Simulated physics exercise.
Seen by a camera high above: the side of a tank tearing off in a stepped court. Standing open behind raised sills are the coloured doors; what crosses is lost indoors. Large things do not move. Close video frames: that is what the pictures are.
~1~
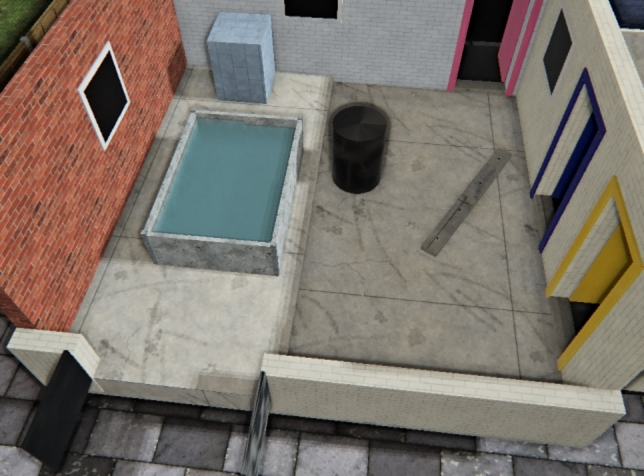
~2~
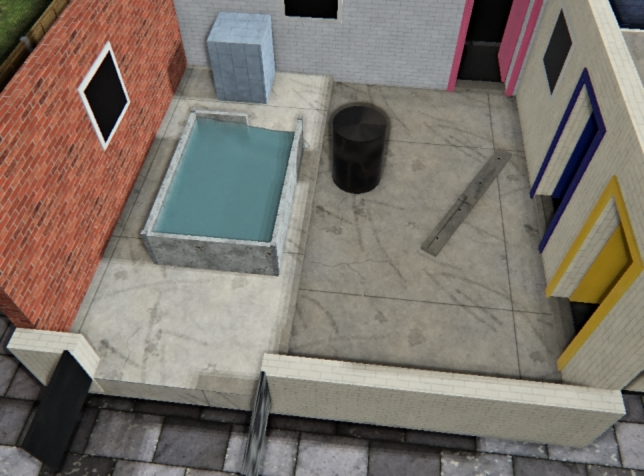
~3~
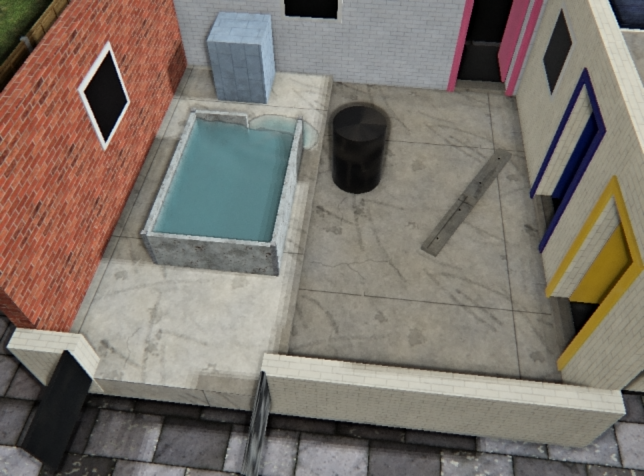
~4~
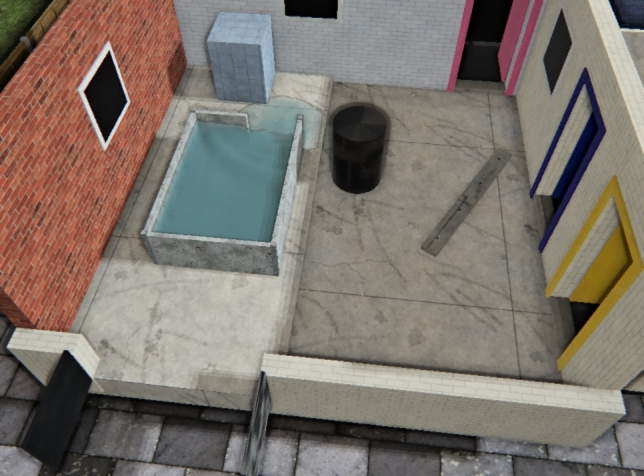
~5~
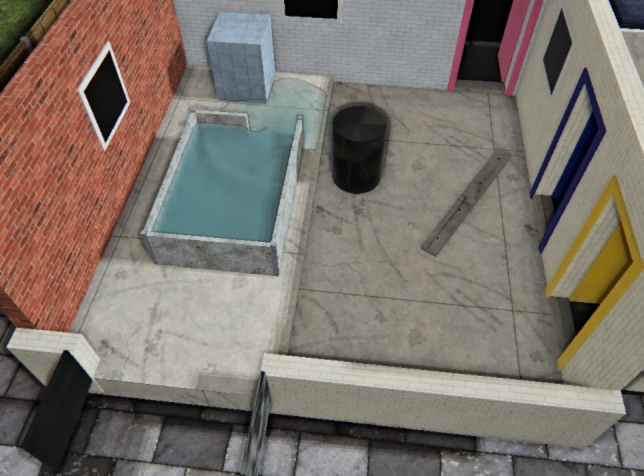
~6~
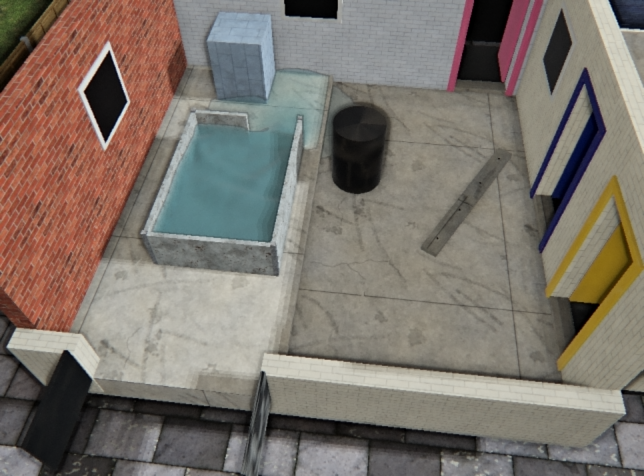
In a walled court beside a red brick wall, an open stone tank of teal water sits whole, then its far side opens near the right corner and water spreads across the paving past the pale blue block.
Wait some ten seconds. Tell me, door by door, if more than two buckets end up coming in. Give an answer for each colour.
At the blue door, no, two at most. At the yellow door, no, two at most. At the pink door, yes, more than two.
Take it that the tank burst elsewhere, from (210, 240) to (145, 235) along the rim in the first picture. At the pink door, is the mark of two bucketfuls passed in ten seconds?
Note: Pink door misses the line.
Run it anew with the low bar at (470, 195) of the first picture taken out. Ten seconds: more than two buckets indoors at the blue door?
Blue: Below.
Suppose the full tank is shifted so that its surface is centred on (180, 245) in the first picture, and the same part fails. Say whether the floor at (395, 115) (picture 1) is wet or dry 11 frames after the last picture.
At that place: Flooded.
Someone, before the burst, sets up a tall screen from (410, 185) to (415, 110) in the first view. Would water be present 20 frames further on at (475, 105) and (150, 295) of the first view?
Going in the order asked: Inundated, parched.
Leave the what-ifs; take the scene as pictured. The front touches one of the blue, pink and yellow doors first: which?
It's the one in pink.
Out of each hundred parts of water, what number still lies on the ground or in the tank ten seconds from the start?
Roughly 92 out of every hundred parts.
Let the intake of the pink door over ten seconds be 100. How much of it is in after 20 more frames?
Approximately 0 in a hundred, I reckon.
A moment on, water covers 15 % of the floor; the blue door not reached, the yellow door not reached, the pink door not reached.
Next, water covers 25 % of the floor; the blue door not reached, the yellow door not reached, the pink door wet at the sill, nothing in.
Then, water covers 40 % of the floor; the blue door wet at the sill, nothing in, the yellow door not reached, the pink door under two buckets in.
Later, water covers 70 % of the floor; the blue door wet at the sill, nothing in, the yellow door wet at the sill, nothing in, the pink door over two buckets in.
In the end, water covers 90 % of the floor; the blue door wet at the sill, nothing in, the yellow door under two buckets in, the pink door far over two buckets in.
